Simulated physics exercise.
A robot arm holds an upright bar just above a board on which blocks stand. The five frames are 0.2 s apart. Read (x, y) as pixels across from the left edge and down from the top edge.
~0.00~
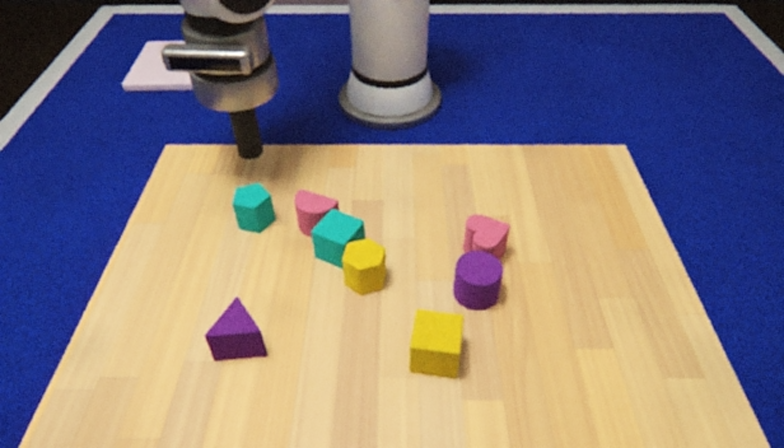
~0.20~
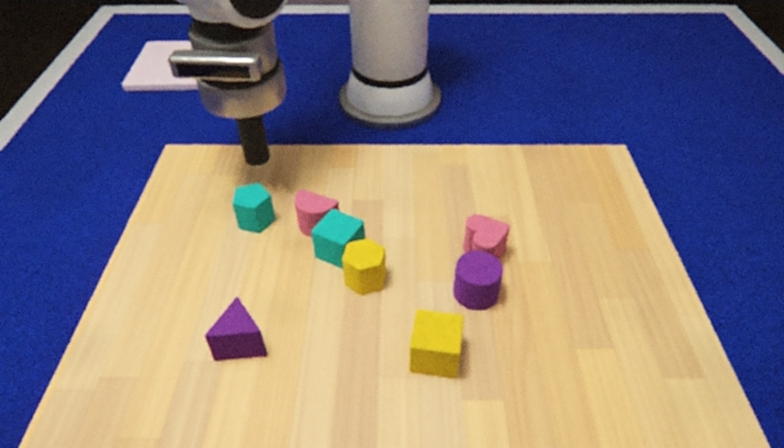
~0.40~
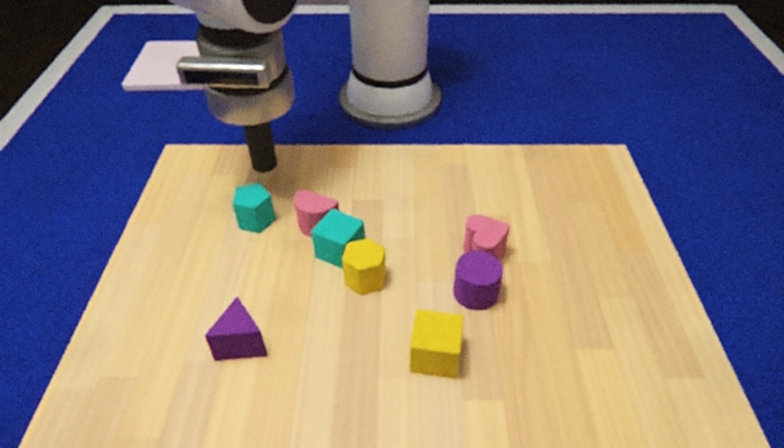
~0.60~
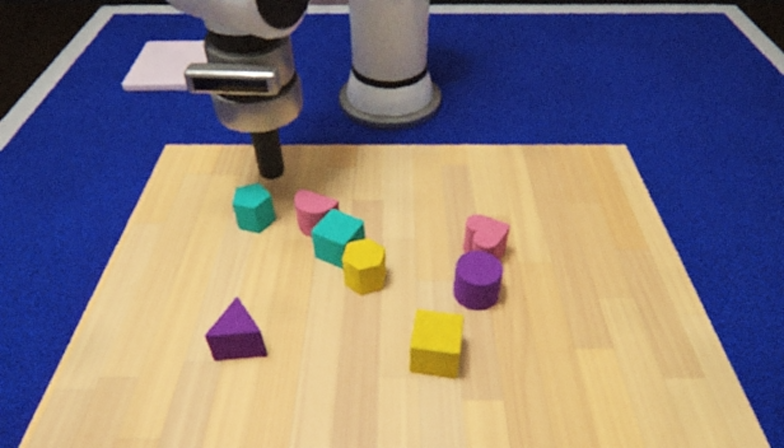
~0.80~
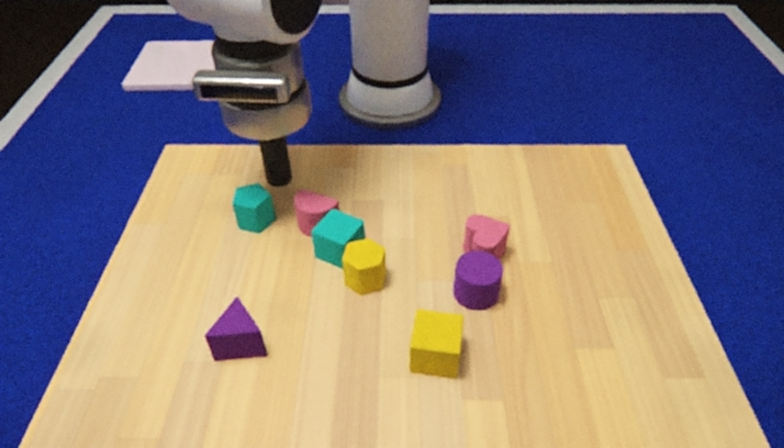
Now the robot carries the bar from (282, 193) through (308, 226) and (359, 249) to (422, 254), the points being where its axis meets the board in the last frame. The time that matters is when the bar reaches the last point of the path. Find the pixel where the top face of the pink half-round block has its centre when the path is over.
Its top middle: (390, 208).
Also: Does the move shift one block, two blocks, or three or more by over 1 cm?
Total moved: Three or more.
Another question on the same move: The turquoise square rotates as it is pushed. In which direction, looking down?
Seen from overhead, it turns clockwise.
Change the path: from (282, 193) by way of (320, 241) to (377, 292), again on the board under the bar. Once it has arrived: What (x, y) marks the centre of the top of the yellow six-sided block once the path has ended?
It should be at about (394, 291).
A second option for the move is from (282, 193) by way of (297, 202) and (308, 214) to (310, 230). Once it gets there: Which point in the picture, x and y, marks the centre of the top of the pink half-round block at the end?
About (317, 220).
The first path, step by step. One third of the way, bar (308, 213); pink half-round block (342, 209), turned 40° anticlockwise; turquoise square (358, 232), turned 50° clockwise; yellow six-sided block (367, 260).
Two thirds of the way, bar (358, 235); pink half-round block (377, 208); turquoise square (384, 246), turned 70° clockwise; yellow six-sided block (377, 276), turned 25° clockwise.
At the end, bar (423, 240); turquoise pentagon not moved; pink half-round block (390, 208), turned 200° anticlockwise; turquoise square (416, 256), turned 135° clockwise; yellow six-sided block (379, 281), turned 50° clockwise.
